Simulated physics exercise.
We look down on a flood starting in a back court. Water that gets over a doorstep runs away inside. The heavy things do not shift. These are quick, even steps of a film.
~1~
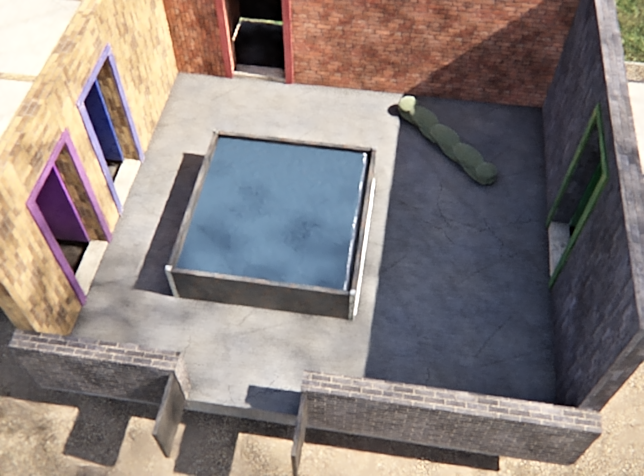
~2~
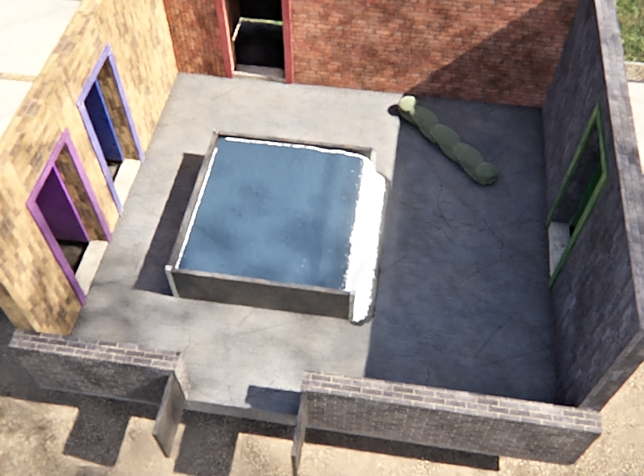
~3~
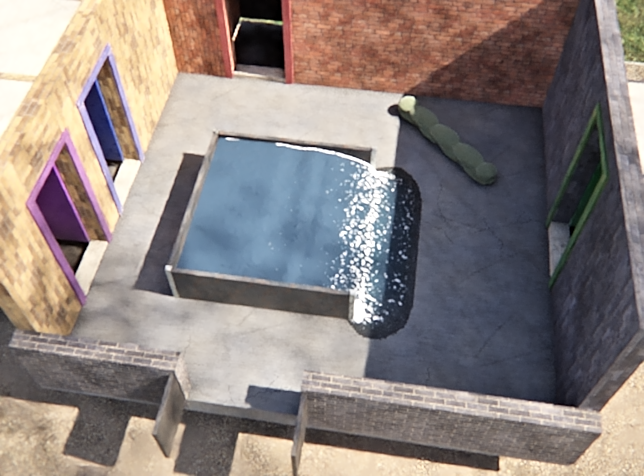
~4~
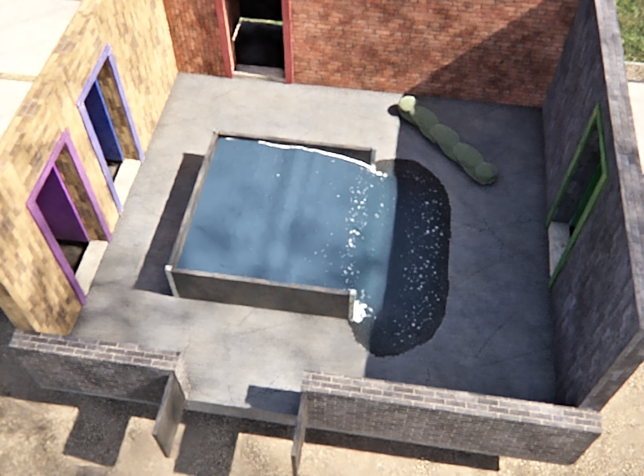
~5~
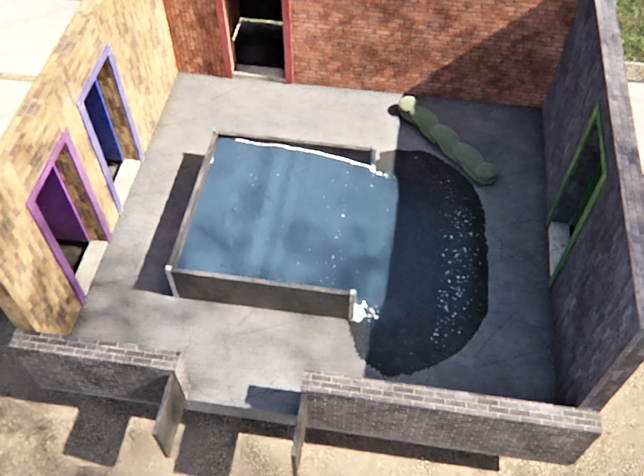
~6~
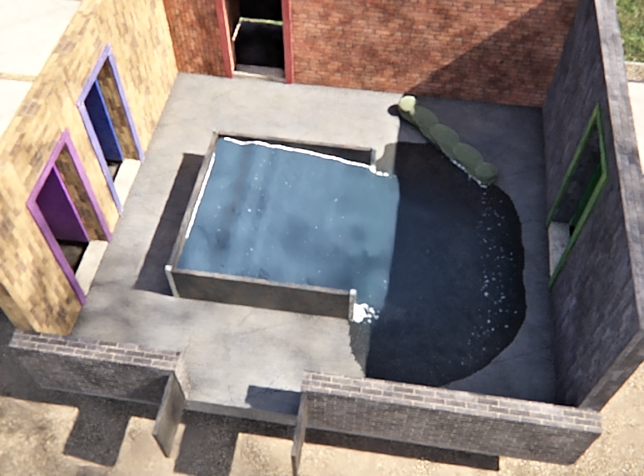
Water burst out of the open right side of a square tank in a walled court and spread rightward across the shaded floor in a widening dark pool, reaching the green, lumpy barrier.
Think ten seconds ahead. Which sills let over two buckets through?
The purple door takes more than that; the blue door takes more than that; the green door takes more than that; the red door stays under that.
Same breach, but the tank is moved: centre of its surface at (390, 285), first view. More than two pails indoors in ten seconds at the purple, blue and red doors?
Then: The purple one keeps below it; the blue one lets less in; the red one stays under.
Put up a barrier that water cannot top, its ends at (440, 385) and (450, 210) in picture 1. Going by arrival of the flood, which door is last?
Last comes the blue-painted one.
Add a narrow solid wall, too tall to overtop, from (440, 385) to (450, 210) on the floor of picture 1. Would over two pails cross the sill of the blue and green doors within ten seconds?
My reading: Blue takes less; green lets less in.
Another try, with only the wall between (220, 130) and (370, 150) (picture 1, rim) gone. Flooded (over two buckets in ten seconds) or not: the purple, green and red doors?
Then: Purple lets more in, green lets less in, red passes that mark.
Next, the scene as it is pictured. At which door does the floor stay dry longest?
The blue one.
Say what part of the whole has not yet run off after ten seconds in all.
Near 84 in a hundred.
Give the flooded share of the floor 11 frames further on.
I make it 40 per cent.
A moment on, water covers 35 % of the floor; the purple door not reached, the blue door not reached, the green door under two buckets in, the red door not reached.
Next, water covers 40 % of the floor; the purple door not reached, the blue door not reached, the green door over two buckets in, the red door not reached.
Then, water covers 55 % of the floor; the purple door not reached, the blue door not reached, the green door far over two buckets in, the red door not reached.
Later, water covers 85 % of the floor; the purple door over two buckets in, the blue door not reached, the green door far over two buckets in, the red door wet at the sill, nothing in.
In the end, water covers 95 % of the floor; the purple door far over two buckets in, the blue door over two buckets in, the green door far over two buckets in, the red door wet at the sill, nothing in.
